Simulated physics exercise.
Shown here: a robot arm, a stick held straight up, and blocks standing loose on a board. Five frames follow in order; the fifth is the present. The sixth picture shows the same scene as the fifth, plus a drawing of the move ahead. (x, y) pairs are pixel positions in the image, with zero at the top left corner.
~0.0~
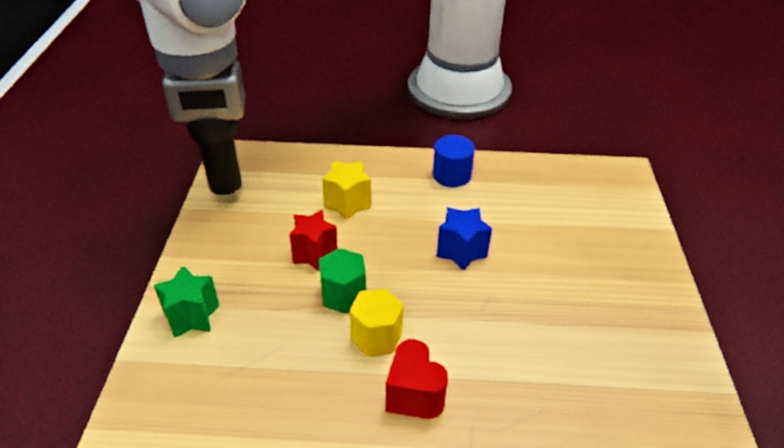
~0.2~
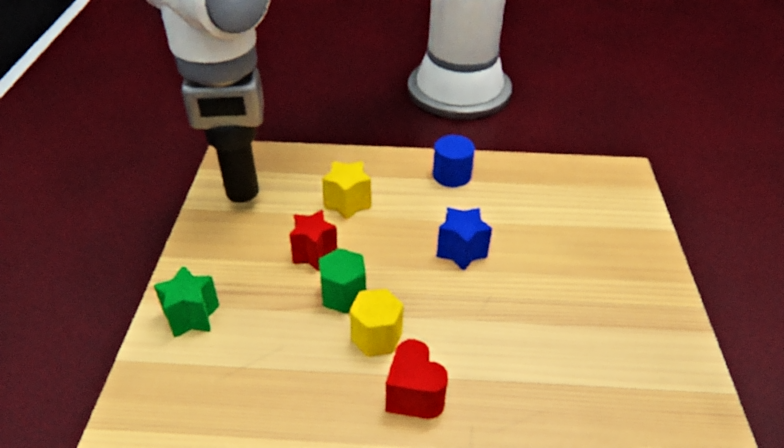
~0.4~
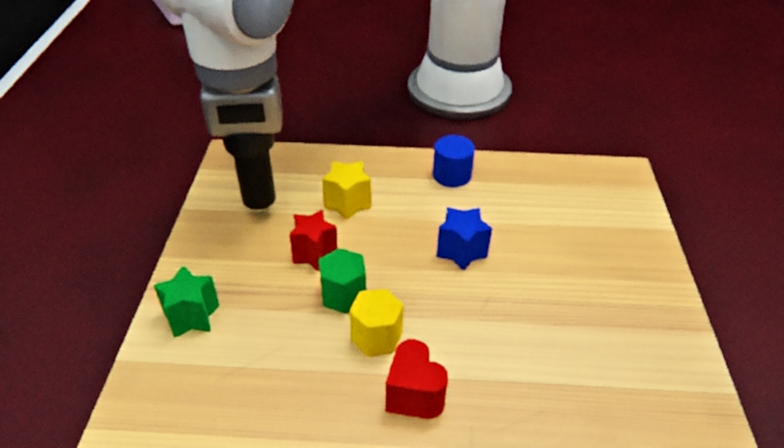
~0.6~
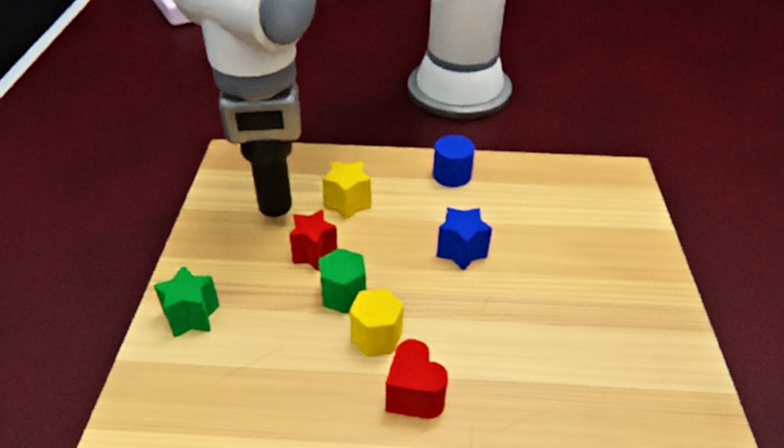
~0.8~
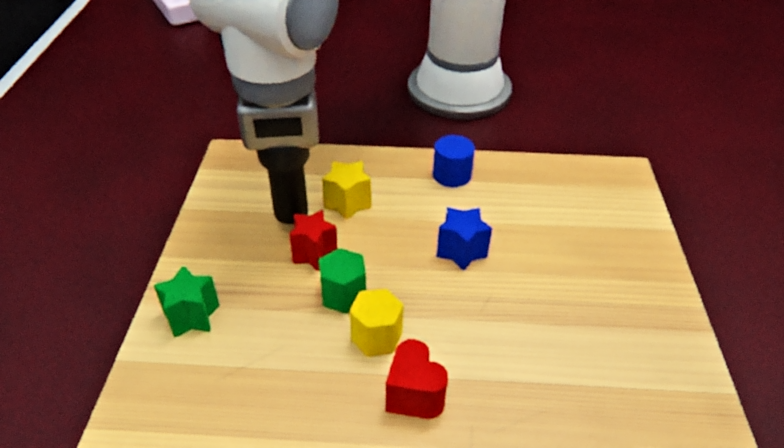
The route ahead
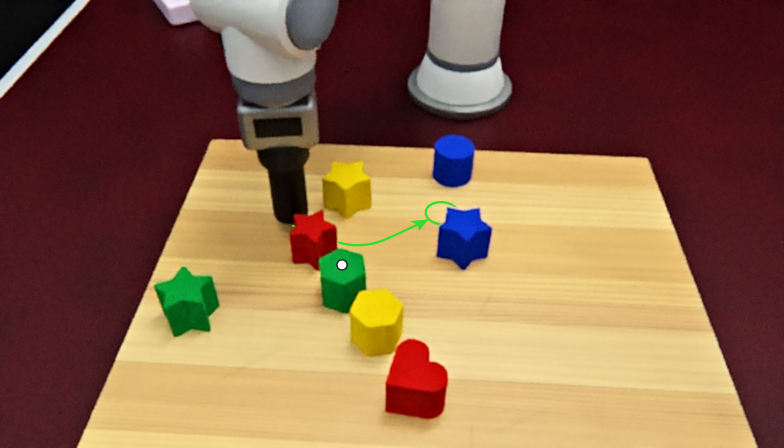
On a pale wooden board against a dark red surface, a robot arm holds a black stick upright near the far left corner, beyond scattered coloured blocks. The arm moves the stick steadily right and slightly nearer, past the yellow star's left side, until its lower end is beside the red star; the blocks stay still.
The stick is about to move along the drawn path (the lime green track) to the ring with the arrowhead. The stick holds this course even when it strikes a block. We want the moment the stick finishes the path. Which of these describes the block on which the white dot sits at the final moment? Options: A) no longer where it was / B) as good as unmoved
Answer: B.
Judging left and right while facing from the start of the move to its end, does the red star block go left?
That would be a no.
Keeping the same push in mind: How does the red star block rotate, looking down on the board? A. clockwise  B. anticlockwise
Letter A.
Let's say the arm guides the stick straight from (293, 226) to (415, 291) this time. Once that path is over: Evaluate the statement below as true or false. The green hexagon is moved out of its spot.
The statement is correct.
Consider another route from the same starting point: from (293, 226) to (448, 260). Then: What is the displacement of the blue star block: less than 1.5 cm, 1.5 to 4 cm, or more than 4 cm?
My estimate: In the 1.5 to 4 cm range.
The line goes from (293, 226) via (343, 244) and (397, 234), ending at (442, 213); the dot is on the green hexagon.
What follows on the original path. One third of the way, stick at (343, 231); red star block at (323, 235), turned 40° clockwise.
Two thirds of the way, stick at (397, 221); red star block at (324, 235), turned 45° clockwise.
At the end, stick at (443, 200); red star block at (324, 235), turned 45° clockwise; green hexagon unmoved.
